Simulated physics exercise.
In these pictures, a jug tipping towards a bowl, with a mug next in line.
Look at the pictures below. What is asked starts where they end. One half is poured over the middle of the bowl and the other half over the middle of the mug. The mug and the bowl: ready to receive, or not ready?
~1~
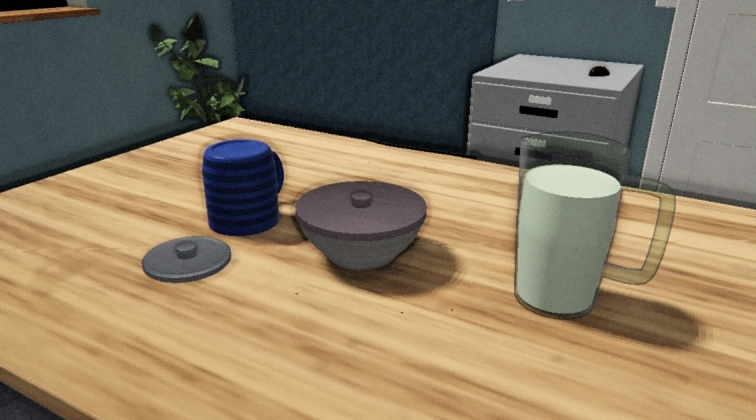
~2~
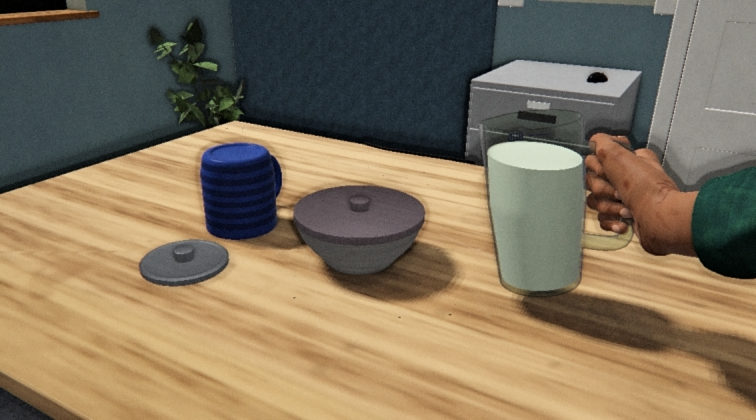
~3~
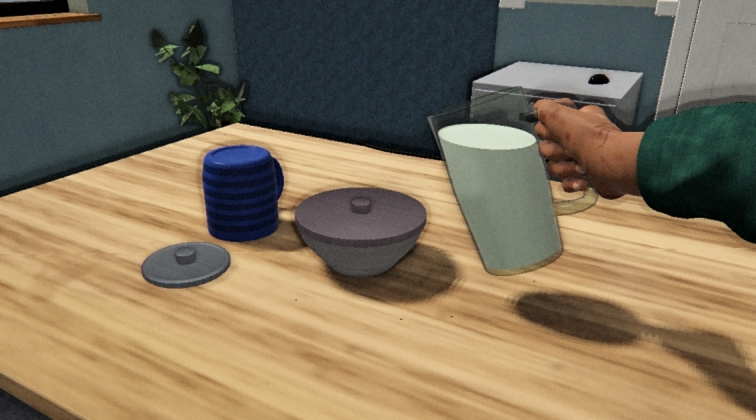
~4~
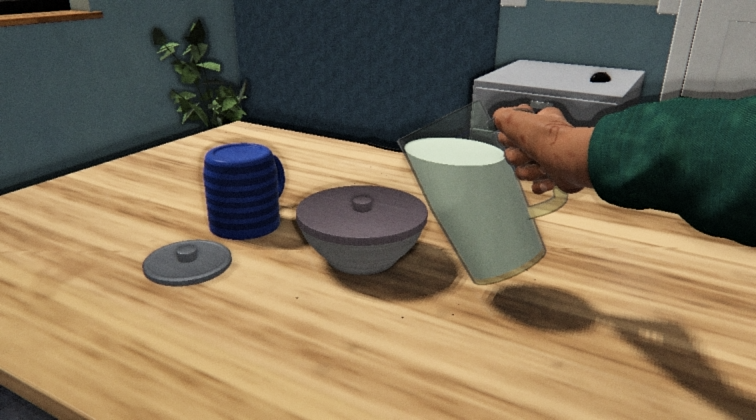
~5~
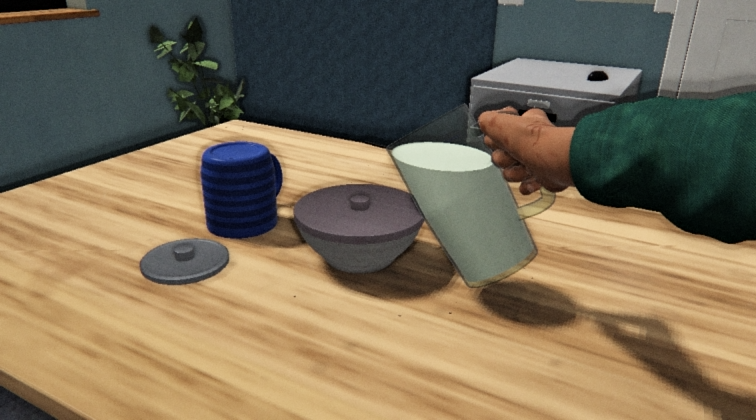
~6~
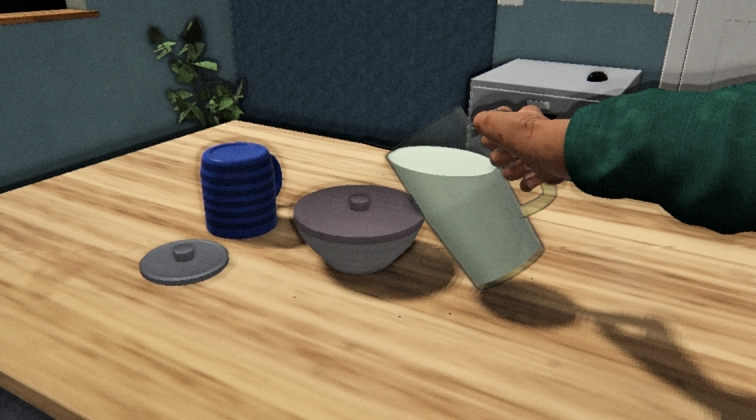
In order: The mug will fail to trap any of it; the bowl will fail to trap any of it.
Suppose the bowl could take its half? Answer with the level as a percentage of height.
Around 75 percent.
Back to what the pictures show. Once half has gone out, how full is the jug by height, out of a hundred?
40 per cent, roughly.
Shortly, it hits the lid of the bowl and runs off.
Then, it runs off the upturned base of the mug.
At the finish, the bowl is empty, in a puddle; the mug is empty, in a puddle.
